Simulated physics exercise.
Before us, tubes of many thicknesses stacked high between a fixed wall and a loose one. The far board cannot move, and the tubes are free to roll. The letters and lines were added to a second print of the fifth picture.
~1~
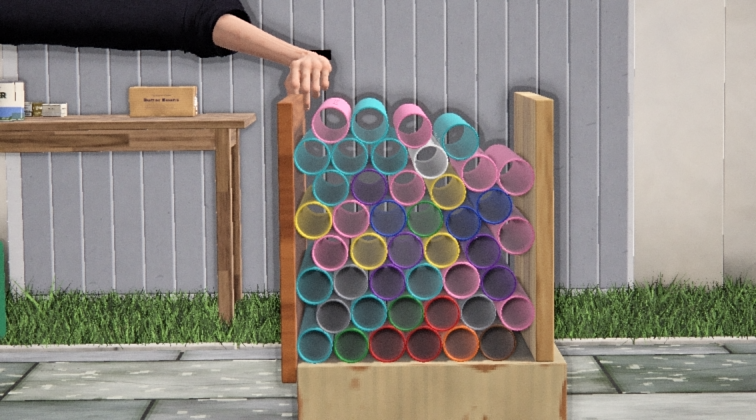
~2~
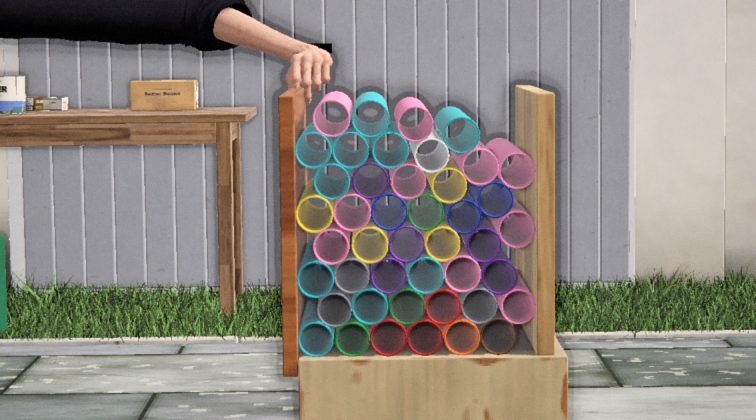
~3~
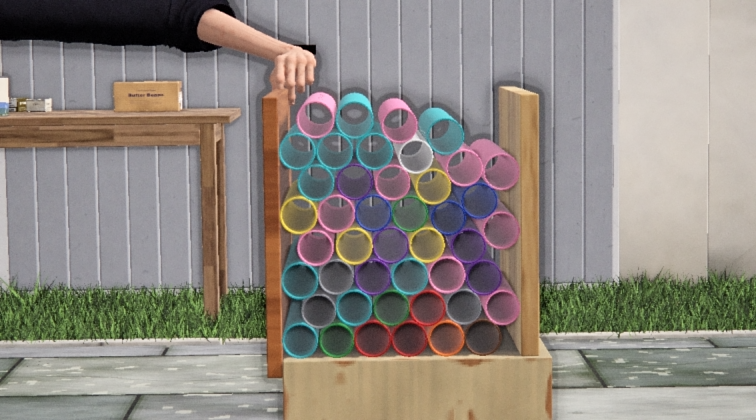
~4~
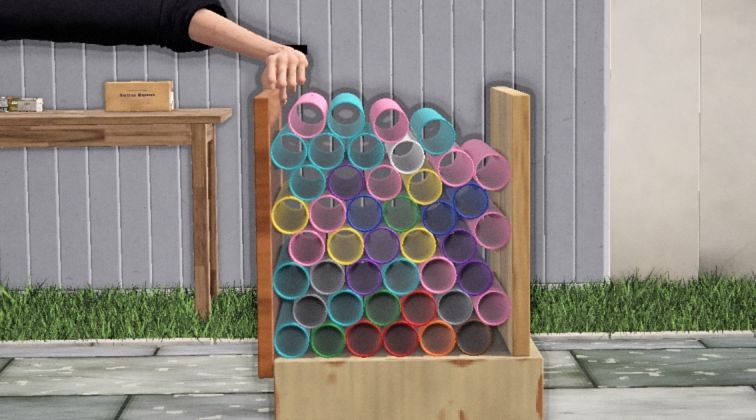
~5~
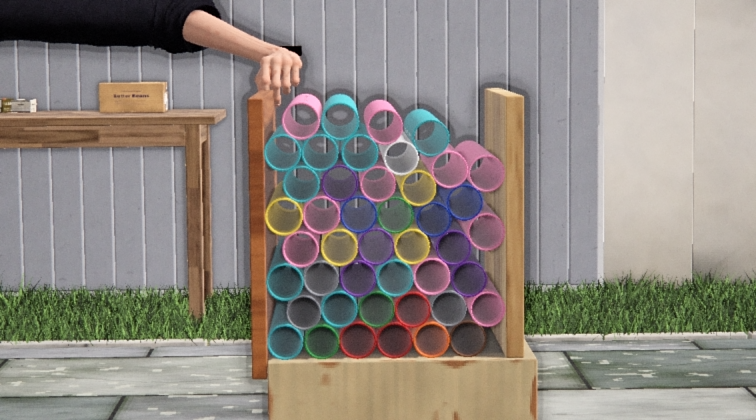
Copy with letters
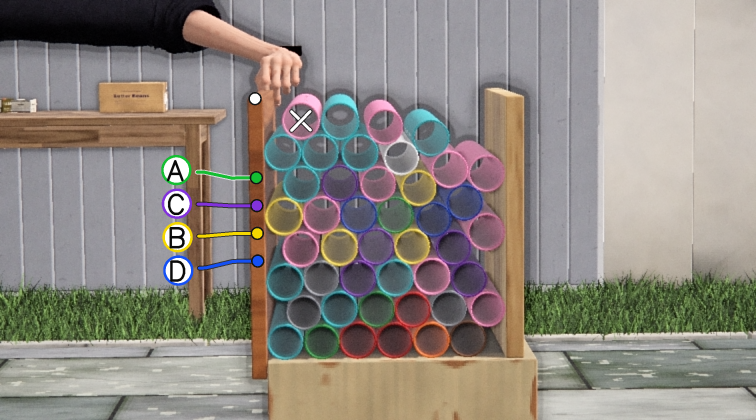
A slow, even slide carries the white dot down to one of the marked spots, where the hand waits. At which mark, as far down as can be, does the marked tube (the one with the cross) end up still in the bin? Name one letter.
It can be let down to A.
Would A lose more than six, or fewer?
Fewer than six.
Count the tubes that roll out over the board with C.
It comes to two.
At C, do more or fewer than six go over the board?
Fewer than six.
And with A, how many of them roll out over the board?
It comes to none.
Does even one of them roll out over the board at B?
Yes.
On the marked copy, A at (256, 178); B at (257, 233); C at (257, 205); D at (258, 261); the cross at (301, 121); the white dot at (255, 99).
Taking A. A third of the way, top of the board (264, 139).
Two thirds of the way, top of the board (265, 177).
When it is over, top of the board (265, 177), none out over the board, the crossed one still inside.
As for the rest, B lets the crossed one out; C lets the crossed one out; D lets the crossed one out.
